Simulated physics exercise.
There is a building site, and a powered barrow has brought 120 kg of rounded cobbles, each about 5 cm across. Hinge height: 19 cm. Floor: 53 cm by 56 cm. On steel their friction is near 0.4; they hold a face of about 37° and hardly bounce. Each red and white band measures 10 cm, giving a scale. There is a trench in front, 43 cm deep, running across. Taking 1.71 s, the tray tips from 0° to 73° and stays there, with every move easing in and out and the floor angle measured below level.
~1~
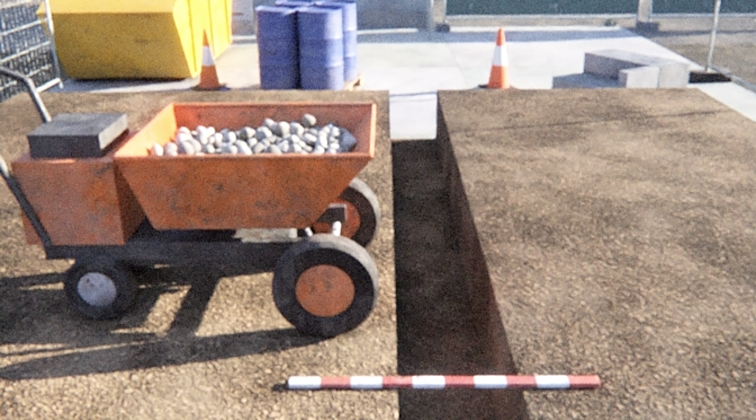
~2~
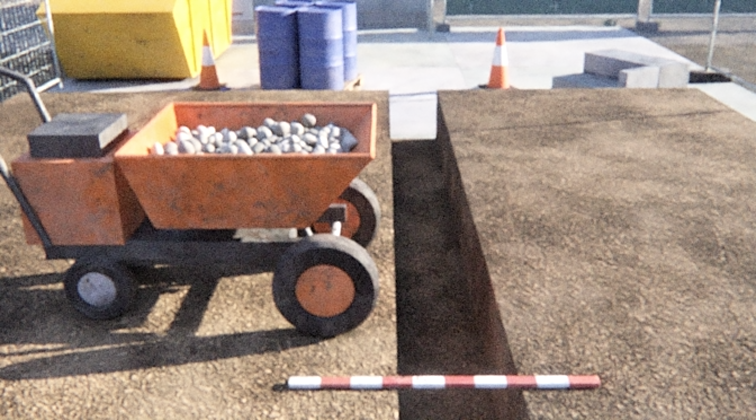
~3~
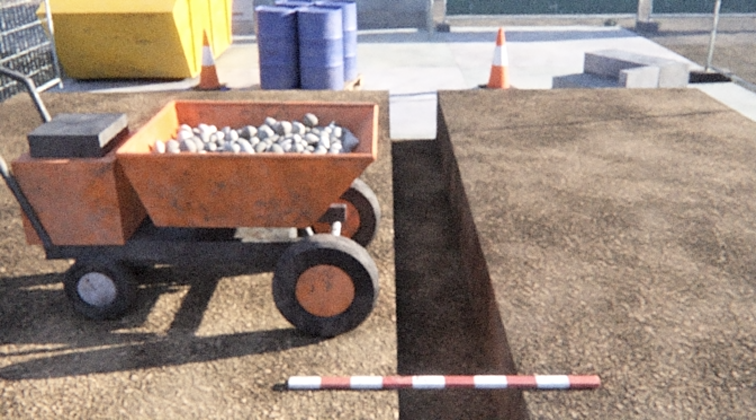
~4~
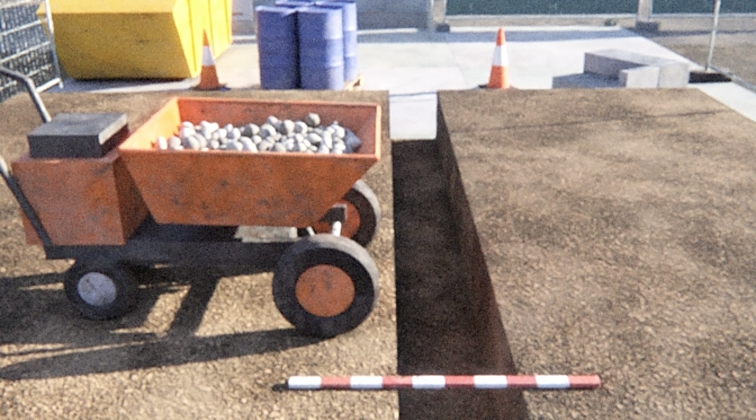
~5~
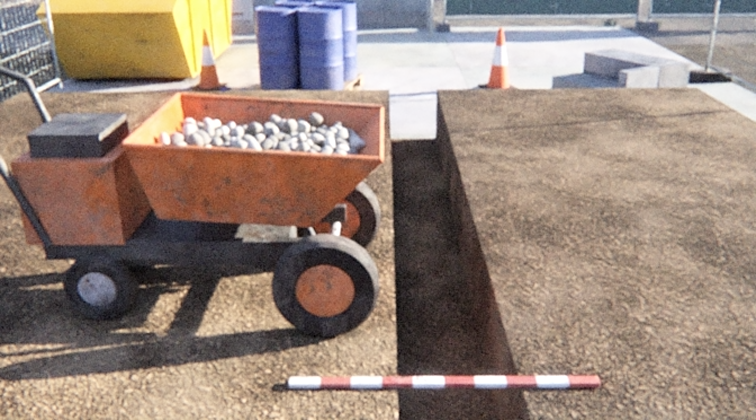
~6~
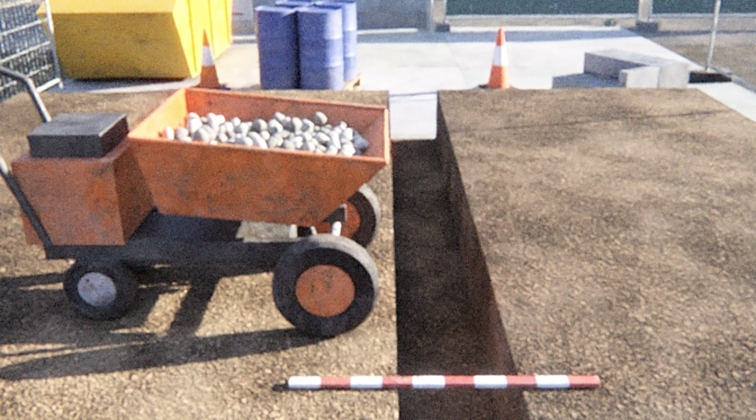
On a sunlit building site, an orange powered barrow loaded with rounded grey and white cobbles stands to the left of a narrow trench, its tray level at first. The tray then tilts slightly and gradually, its back edge rising and its front lip dipping toward the right, while the wheels stay still.
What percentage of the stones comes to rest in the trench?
About 46 per cent.
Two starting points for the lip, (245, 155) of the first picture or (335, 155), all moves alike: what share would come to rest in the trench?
It comes to about 90 and 80 in a hundred.
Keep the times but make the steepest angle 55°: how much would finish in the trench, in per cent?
I'd expect around 35 in a hundred.
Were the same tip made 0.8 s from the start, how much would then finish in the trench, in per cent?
Something close to 30 per cent.
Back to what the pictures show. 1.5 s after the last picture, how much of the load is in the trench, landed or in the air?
Close to 15 per cent has got there by then.
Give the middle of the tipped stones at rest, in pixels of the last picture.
I'd point to around (509, 287).
Then, 1.0 s after the last picture the floor is at 61°, 99 % in the tray, 1 % in the trench; the foremost stones are at (481, 238).
Then, 1.5 s after the last picture the floor is at 73°, 39 % in the tray, 17 % in the trench, 44 % past the trench; the foremost stones are at (631, 288).
Then, 1.9 s after the last picture the floor is at 73°, 13 % in the tray, 31 % in the trench, 56 % past the trench; the foremost stones are at (706, 289).
Then, 3.8 s after the last picture the floor is at 73°, 0 % in the tray, 46 % in the trench, 54 % past the trench; the foremost stones are at (739, 293).
